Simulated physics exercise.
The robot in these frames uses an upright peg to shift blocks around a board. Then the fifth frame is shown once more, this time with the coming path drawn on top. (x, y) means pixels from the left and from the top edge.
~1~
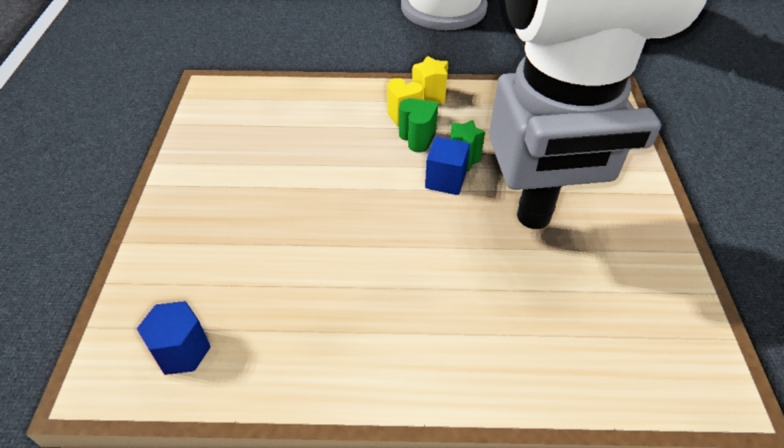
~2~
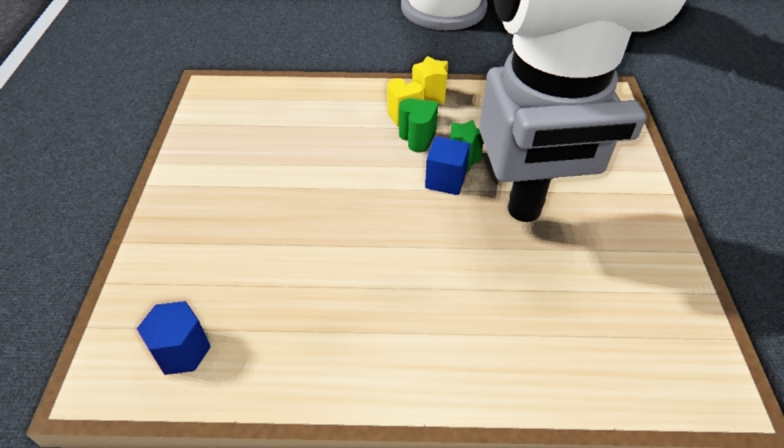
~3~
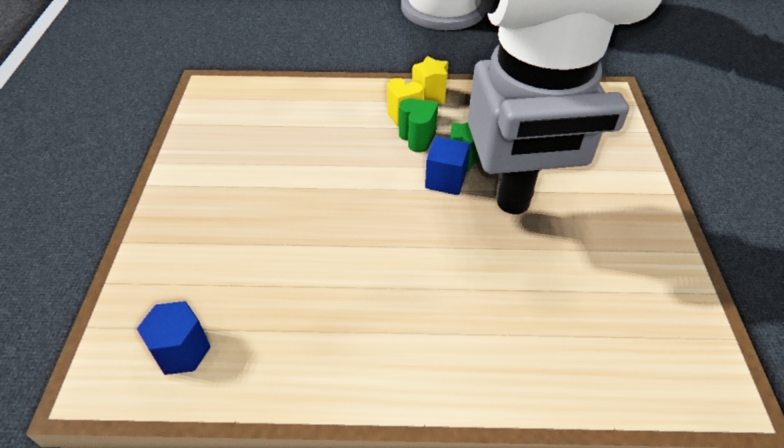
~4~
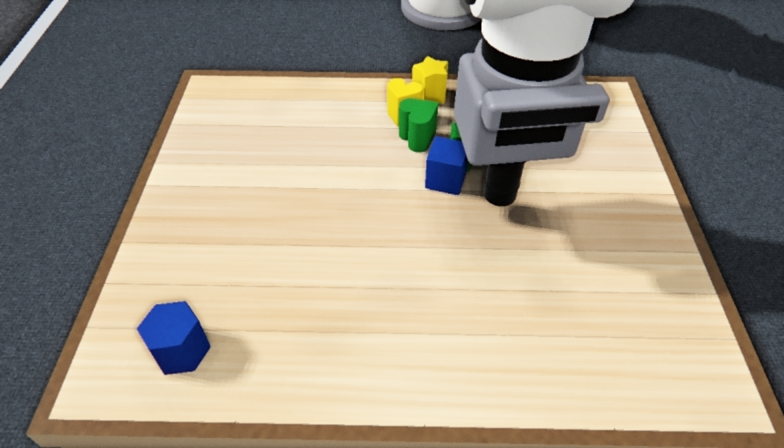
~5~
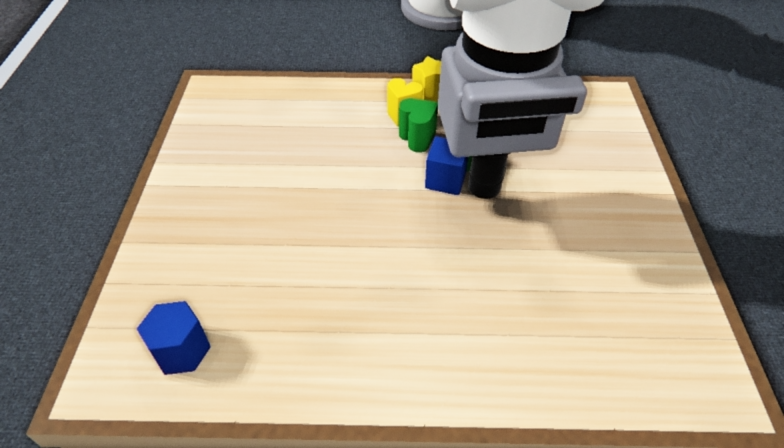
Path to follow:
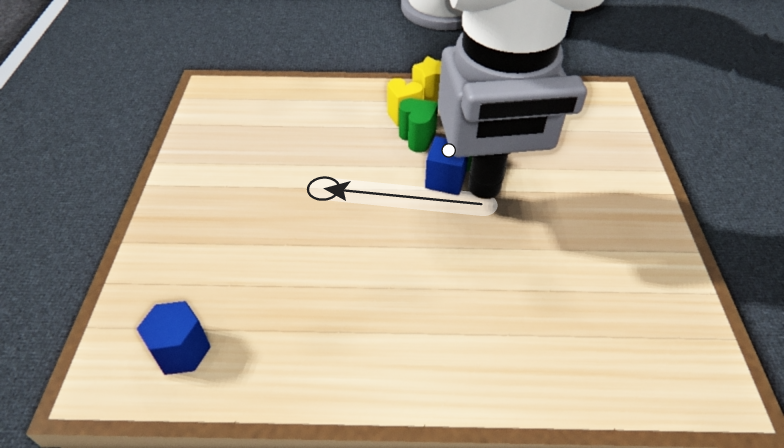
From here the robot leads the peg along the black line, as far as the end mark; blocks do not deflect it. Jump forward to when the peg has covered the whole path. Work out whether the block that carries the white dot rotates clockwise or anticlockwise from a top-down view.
Looking down: Clockwise.
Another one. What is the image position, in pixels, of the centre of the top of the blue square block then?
Top centre: (429, 144).
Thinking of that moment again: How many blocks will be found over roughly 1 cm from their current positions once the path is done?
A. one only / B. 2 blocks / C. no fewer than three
The correct letter is A.
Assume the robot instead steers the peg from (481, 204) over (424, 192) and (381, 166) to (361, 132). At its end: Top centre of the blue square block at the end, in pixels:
In the picture, that point is around (417, 130).
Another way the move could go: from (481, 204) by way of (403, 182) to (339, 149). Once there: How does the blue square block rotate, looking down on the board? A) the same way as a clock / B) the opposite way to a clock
Choice A: The same way as a clock.
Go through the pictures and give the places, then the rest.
The first picture shows peg's lower end at (533, 218); blue square block at (449, 150); green star-shaped block at (467, 130).
The second picture shows peg at (524, 211); blocks still.
The third picture shows peg at (513, 204); blocks still.
The fourth picture shows peg at (500, 196); blocks still.
The fifth picture shows peg at (484, 189); blue square block at (449, 150); green star-shaped block hidden.
Drawn move, from (481, 204) to (324, 188); the dot is on the blue square block.
The first path, step by step. One third of the way, peg at (429, 183); blue square block at (431, 144), turned 60° clockwise.
Two thirds of the way, peg at (375, 178); blue square block at (429, 144), turned 70° clockwise.
At the end, peg at (322, 173); blue square block at (429, 144), turned 70° clockwise; green star-shaped block still.
